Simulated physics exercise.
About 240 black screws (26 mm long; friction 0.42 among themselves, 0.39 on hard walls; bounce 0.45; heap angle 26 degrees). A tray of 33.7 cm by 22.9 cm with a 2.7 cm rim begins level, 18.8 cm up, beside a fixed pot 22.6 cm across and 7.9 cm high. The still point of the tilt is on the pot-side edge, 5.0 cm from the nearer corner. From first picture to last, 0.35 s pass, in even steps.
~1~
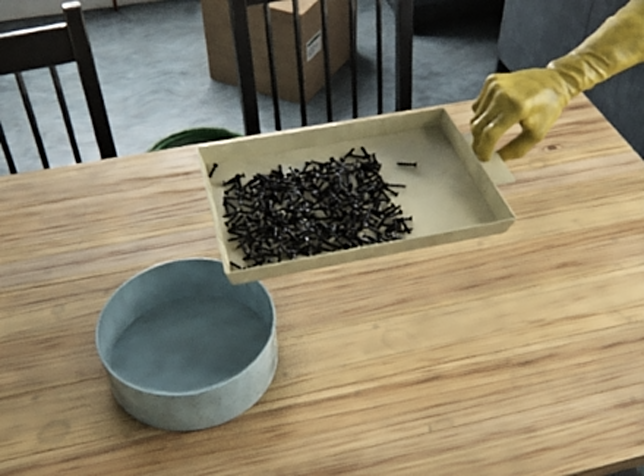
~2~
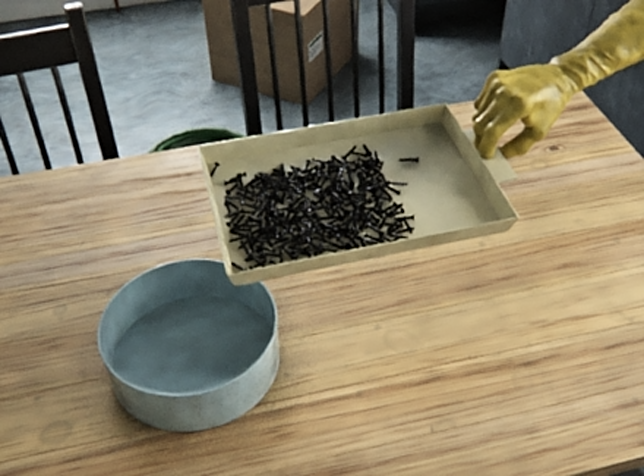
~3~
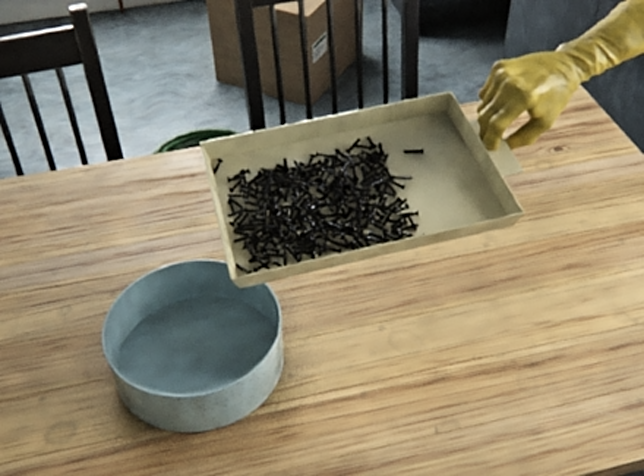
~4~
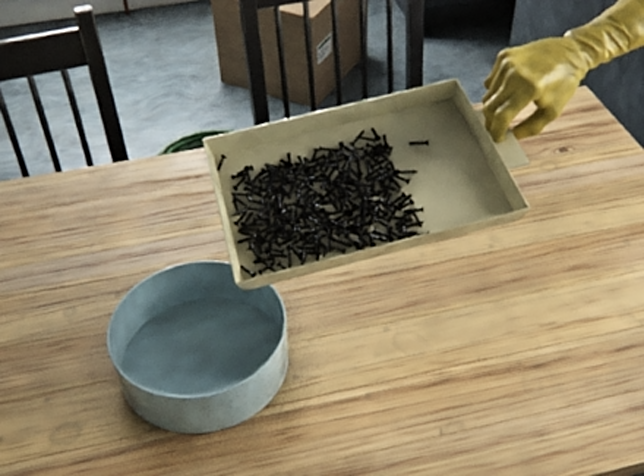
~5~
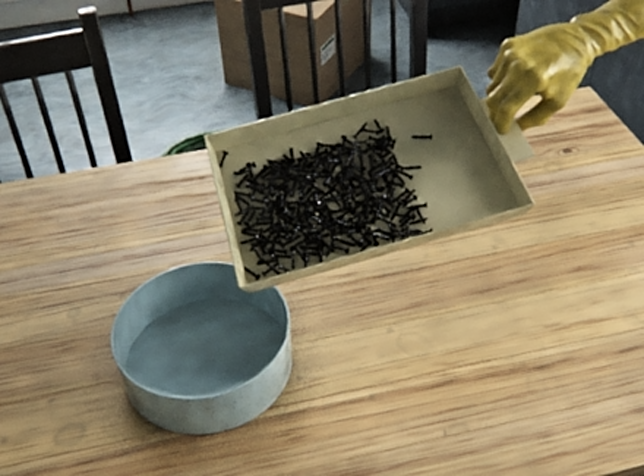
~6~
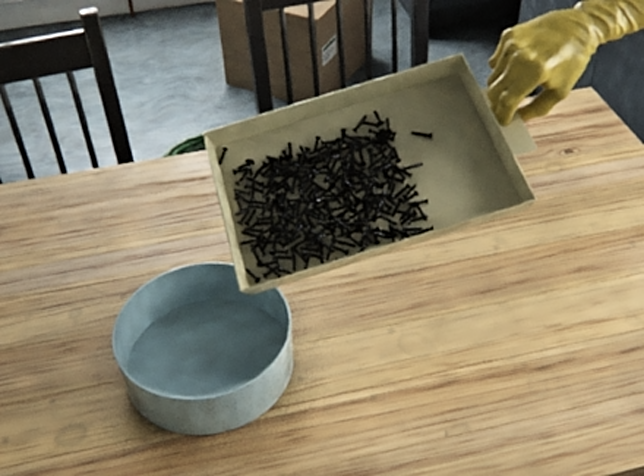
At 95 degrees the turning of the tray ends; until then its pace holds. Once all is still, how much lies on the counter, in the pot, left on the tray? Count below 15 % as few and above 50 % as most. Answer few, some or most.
Counter: Some, pot: Most, tray: Few.
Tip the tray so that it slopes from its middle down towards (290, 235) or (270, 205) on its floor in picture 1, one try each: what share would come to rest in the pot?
Some 95 and 70 per cent.
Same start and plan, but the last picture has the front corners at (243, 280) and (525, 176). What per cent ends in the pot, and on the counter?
Pot 100, counter 5.
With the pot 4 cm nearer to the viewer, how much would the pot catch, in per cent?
Then about 90 per cent.
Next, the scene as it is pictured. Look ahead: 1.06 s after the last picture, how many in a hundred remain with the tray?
Roughly 90 per cent.
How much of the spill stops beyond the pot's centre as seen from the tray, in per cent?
Some 10 per cent.
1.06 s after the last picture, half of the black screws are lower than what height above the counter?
Roughly 20 cm.
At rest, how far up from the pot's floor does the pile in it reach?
About 3.0 cm.
Then, 0.63 s after the last picture, tilt 53 degrees; the tray holds 100 %, the pot 0 %.
Then, 1.06 s after the last picture, tilt 78 degrees; the tray holds 90 %, the pot 0 %.
Then, 1.56 s after the last picture, tilt 95 degrees; the tray holds 0 %, the pot 65 %.
In the end, counter 35 %, pot 65 %, tray 0 %.
